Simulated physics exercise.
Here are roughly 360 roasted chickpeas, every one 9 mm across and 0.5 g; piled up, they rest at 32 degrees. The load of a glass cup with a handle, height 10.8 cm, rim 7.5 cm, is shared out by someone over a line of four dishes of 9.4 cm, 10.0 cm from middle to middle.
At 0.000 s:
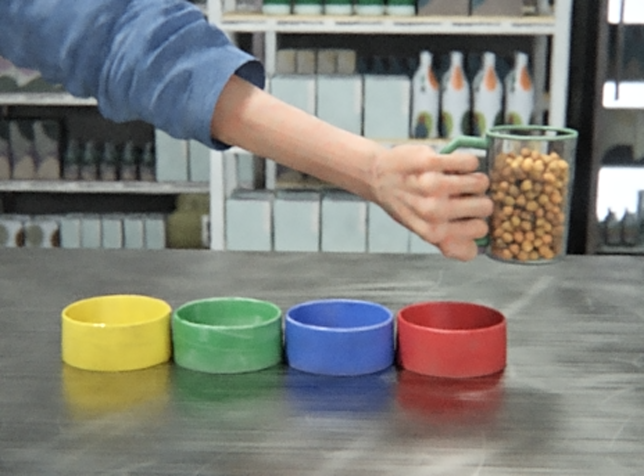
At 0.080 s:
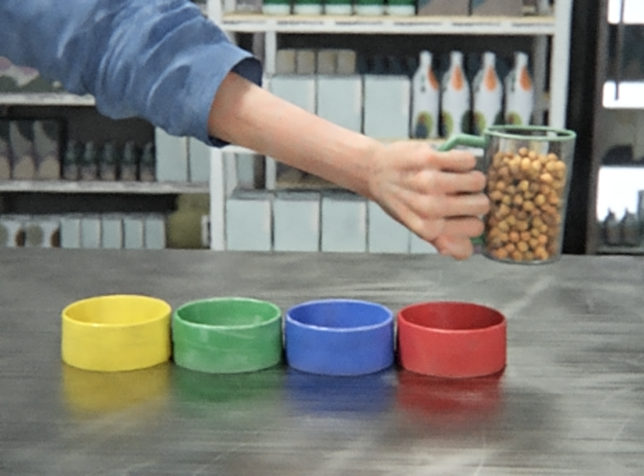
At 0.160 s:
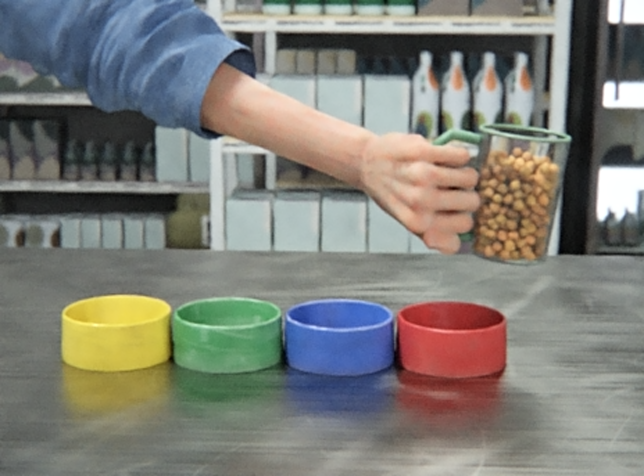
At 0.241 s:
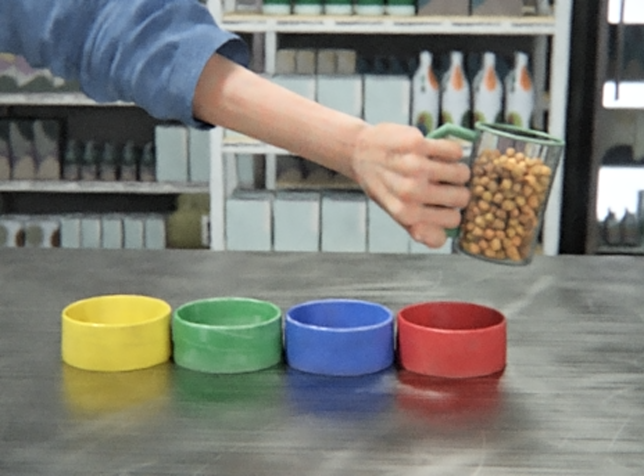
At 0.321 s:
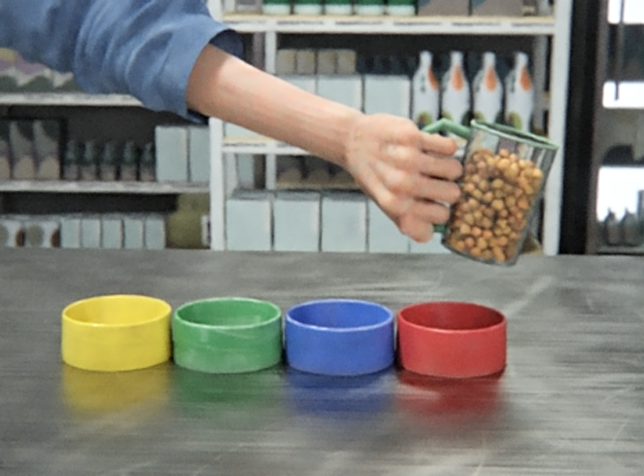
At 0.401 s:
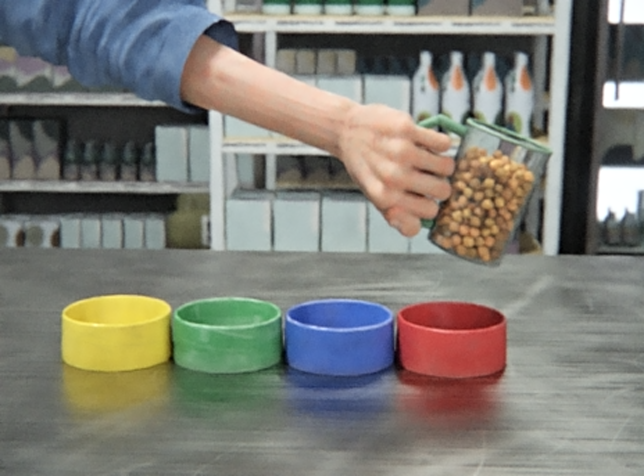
A hand in a blue sleeve reaches in from the upper left, holding a glass cup of roasted chickpeas by its green handle above a dark tabletop, seen from the front and slightly above. Yellow, green, blue and red dishes sit in a row from left to right before blurred store shelves. The hand drifts slightly left, gradually tilting the cup clockwise, while the camera stays still.
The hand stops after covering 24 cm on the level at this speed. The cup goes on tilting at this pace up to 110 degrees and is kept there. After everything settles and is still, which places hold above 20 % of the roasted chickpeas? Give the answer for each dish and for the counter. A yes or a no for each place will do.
In order: Red: You'll see a fifth or less there; blue: You'll see more than a fifth there; green: You'll see a fifth or less there; yellow: You'll see a fifth or less there; counter: You'll see a fifth or less there.
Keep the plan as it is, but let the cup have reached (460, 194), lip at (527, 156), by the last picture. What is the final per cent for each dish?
Per cent kept: Red 0; blue 100; green 0; yellow 0.
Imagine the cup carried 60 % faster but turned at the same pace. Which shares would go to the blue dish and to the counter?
Shares: Blue 100, counter 0.
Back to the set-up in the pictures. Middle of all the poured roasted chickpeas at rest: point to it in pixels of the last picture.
About (337, 327).
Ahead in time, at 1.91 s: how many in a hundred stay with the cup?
90 %.
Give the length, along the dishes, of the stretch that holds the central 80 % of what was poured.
Some 6 cm.
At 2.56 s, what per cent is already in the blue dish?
I'd say close to 75 per cent at that point.
Then, at 1.30 s, tilt 72 degrees; cup holds 100 %.
After 1.91 s, tilt 107 degrees; cup holds 90 %, blue 5 %.
After 2.56 s, tilt 110 degrees; cup holds 20 %, red 5 %, blue 75 %.
At rest (3.7 s), red 5 %, blue 95 %, green 0 %, yellow 0 %, counter 0 %.
